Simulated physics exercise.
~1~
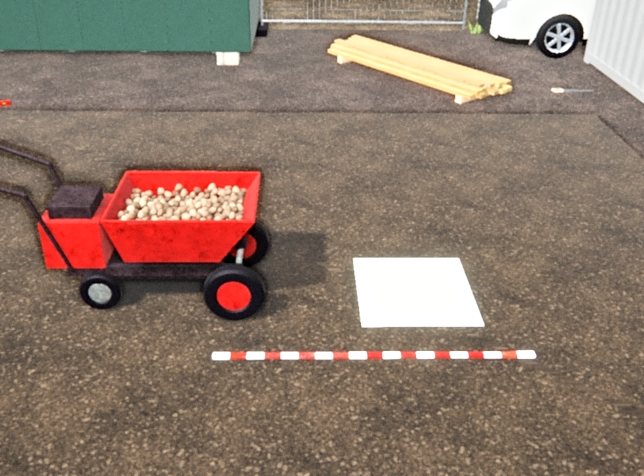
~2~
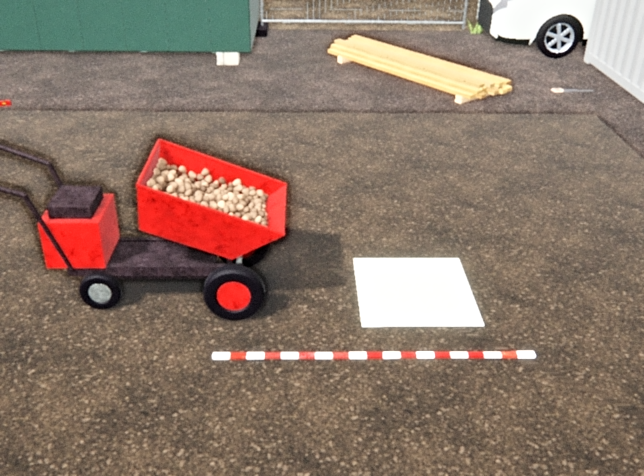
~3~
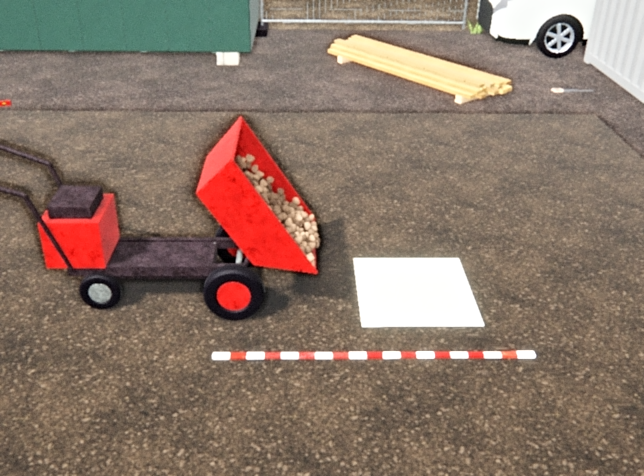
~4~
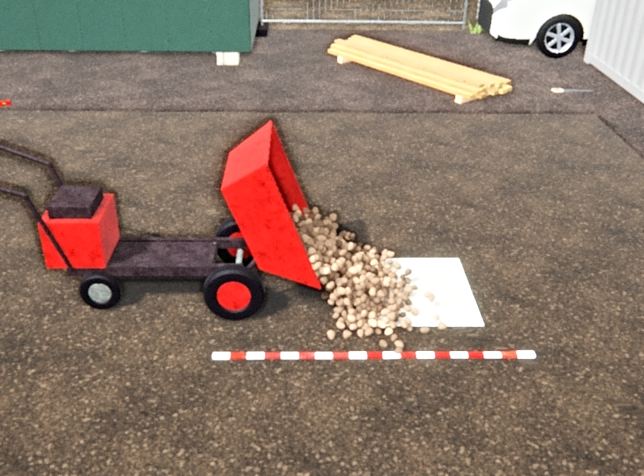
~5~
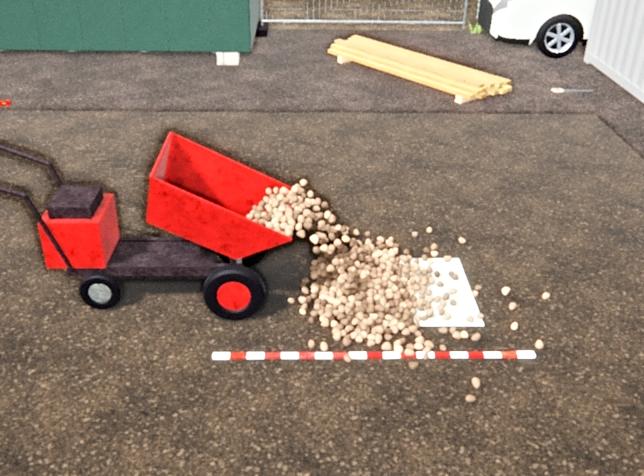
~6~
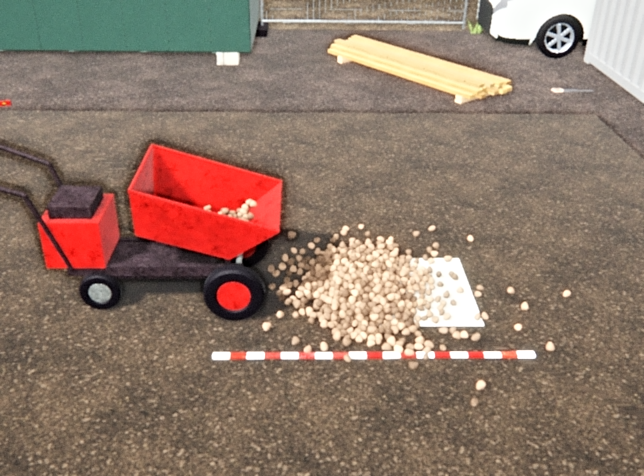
A red motor barrow tipped its skip steeply to the right and poured round, pale stones onto the ground and part of a white sheet, then lowered it most of the way, leaving a spread-out heap and a few stones still inside.
